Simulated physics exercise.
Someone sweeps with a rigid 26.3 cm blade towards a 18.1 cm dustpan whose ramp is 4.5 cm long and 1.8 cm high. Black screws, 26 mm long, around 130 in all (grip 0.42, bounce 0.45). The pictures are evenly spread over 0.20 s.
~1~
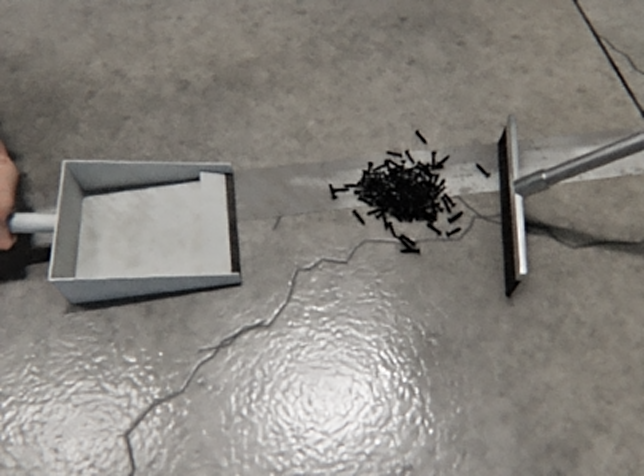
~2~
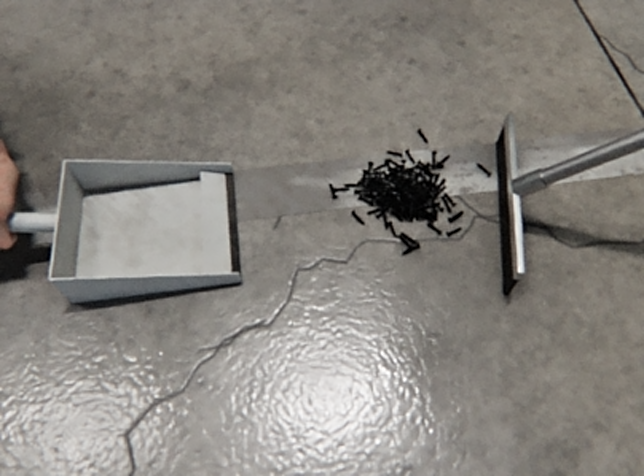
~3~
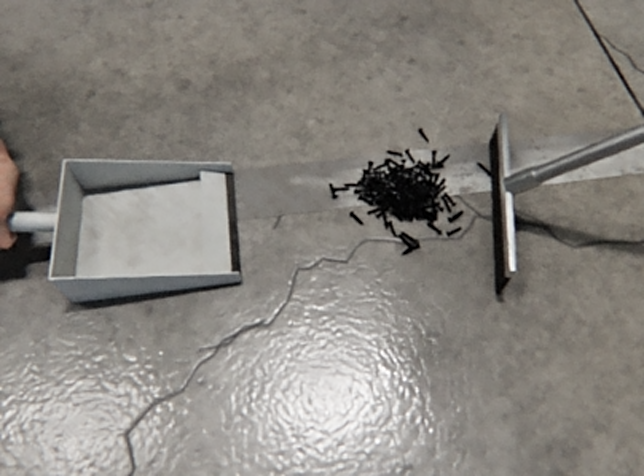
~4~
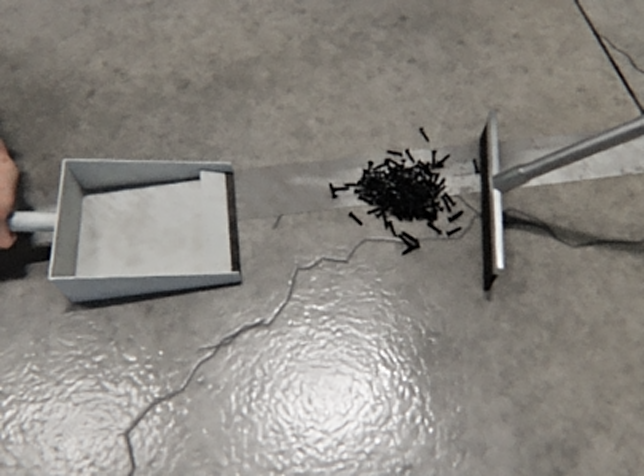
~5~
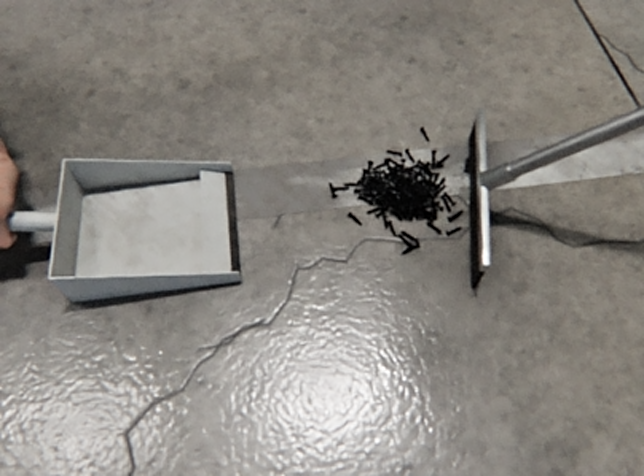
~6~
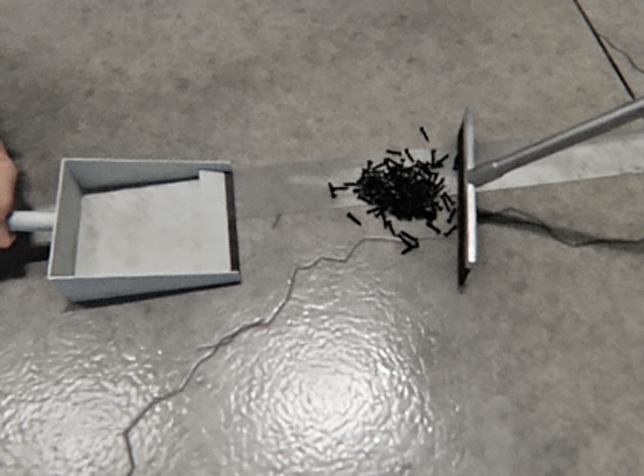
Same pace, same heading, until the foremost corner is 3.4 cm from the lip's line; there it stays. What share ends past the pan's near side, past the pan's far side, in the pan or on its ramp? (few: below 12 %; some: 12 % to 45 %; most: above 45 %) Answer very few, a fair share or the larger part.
Past the pan's near side: Very few; past the pan's far side: The larger part; in the pan or on its ramp: Very few.
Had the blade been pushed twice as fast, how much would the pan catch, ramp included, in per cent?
It would be near 5 per cent.
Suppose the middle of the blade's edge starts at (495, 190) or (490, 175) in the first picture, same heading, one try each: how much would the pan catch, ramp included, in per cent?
About 0 and 0 per cent.
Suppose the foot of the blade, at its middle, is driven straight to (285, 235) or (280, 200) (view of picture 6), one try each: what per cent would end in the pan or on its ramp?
Some 0 and 0 per cent.
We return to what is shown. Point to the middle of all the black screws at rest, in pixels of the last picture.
Around (251, 164).
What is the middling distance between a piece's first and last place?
About 24 cm.
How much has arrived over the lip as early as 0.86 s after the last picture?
Some 0 per cent.
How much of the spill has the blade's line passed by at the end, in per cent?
Roughly 0 per cent.
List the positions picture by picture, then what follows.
Blade from (521, 276) to (510, 123), moved 0.0 cm, 0 of the pieces shifted so far; middle of the pieces at (403, 193); pan at (144, 236), in the first picture.
Blade from (519, 275) to (508, 122), moved 0.3 cm, 0 of the pieces shifted so far; middle of the pieces at (403, 193), in the second picture.
Blade from (510, 273) to (501, 120), moved 1.3 cm, 2 of the pieces shifted so far; middle of the pieces at (403, 192), in the third picture.
Blade from (498, 270) to (491, 118), moved 2.9 cm, 3 of the pieces shifted so far; middle of the pieces at (403, 192), in the fourth picture.
Blade from (484, 267) to (479, 116), moved 4.5 cm, 4 of the pieces shifted so far; middle of the pieces at (403, 192), in the fifth picture.
Blade from (470, 264) to (468, 114), moved 6.2 cm, 5 of the pieces shifted so far; middle of the pieces at (402, 191); pan at (143, 234), in the sixth picture.
Then, 0.32 s after the last picture, middle of the blade 20 cm from the lip; 0 % over the lip, far side 15 %, near side 0 %.
Then, 0.54 s after the last picture, middle of the blade 12 cm from the lip; 0 % over the lip, far side 35 %, near side 0 %.
Then, 0.86 s after the last picture, middle of the blade 7 cm from the lip; 0 % over the lip, far side 55 %, near side 0 %.
In the end, near side 0 %, far side 55 %, pan 0 %, in front of the lip or behind the blade 45 %.
